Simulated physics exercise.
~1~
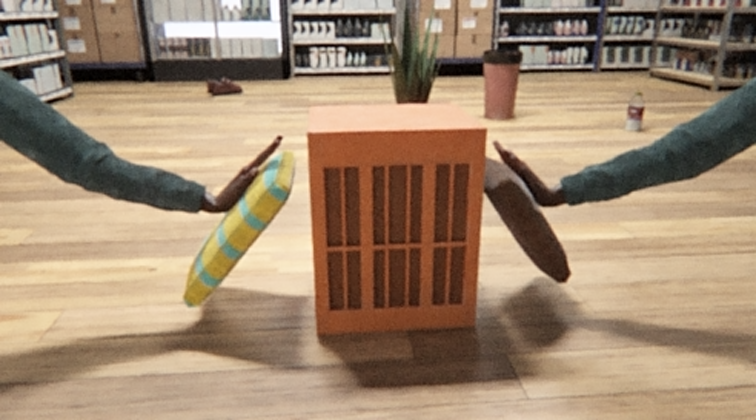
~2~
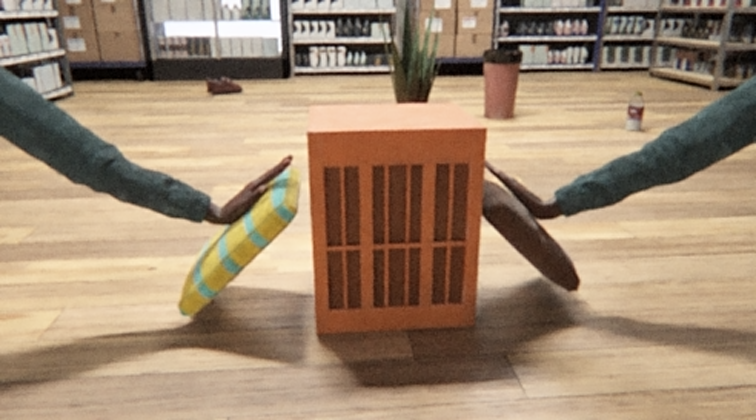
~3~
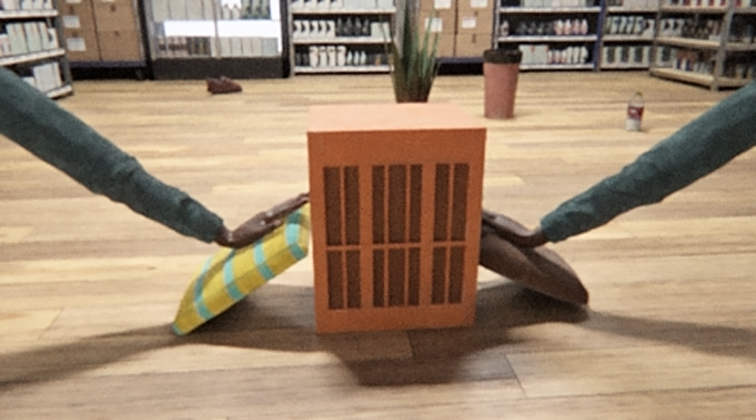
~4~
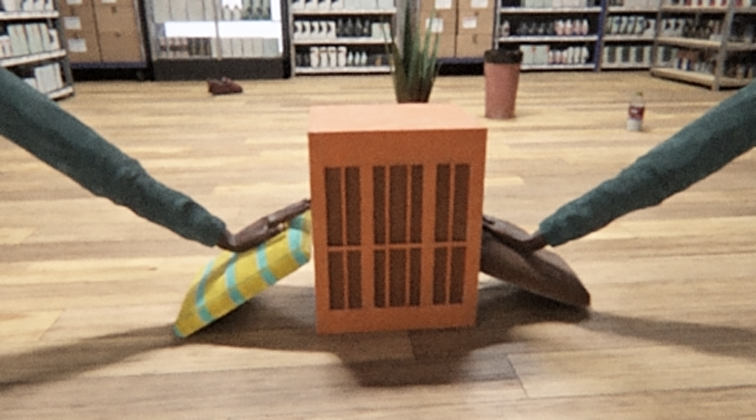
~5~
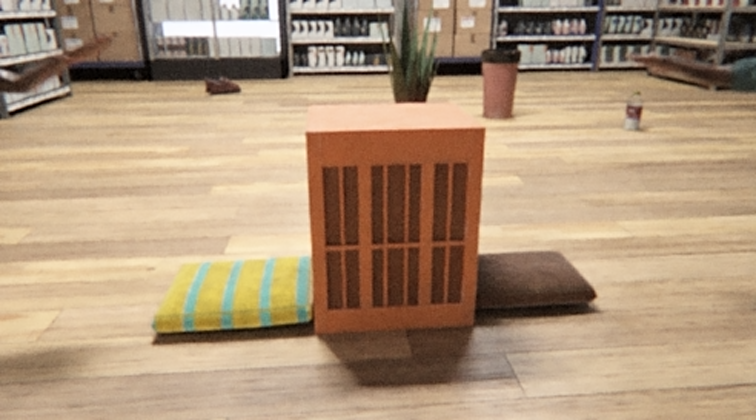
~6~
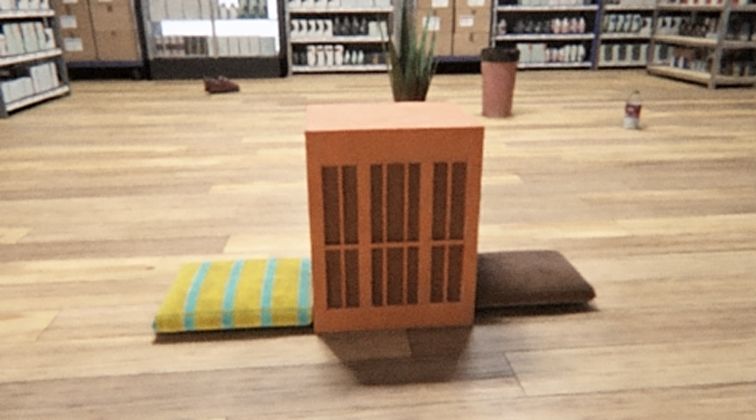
A yellow pillow with light blue stripes and a brown soft bag lean against the left and right sides of an orange crate on a wooden floor, seen from the front in a store-like room. Shelves, a potted plant and a reddish cup stand behind. Two hands in dark green sleeves, one from each side, press on the soft things as they tilt lower and their bases slide outward. The hands then draw back, and both drop down. The pillow and the bag end flat on the floor beside the crate, which stays in place.
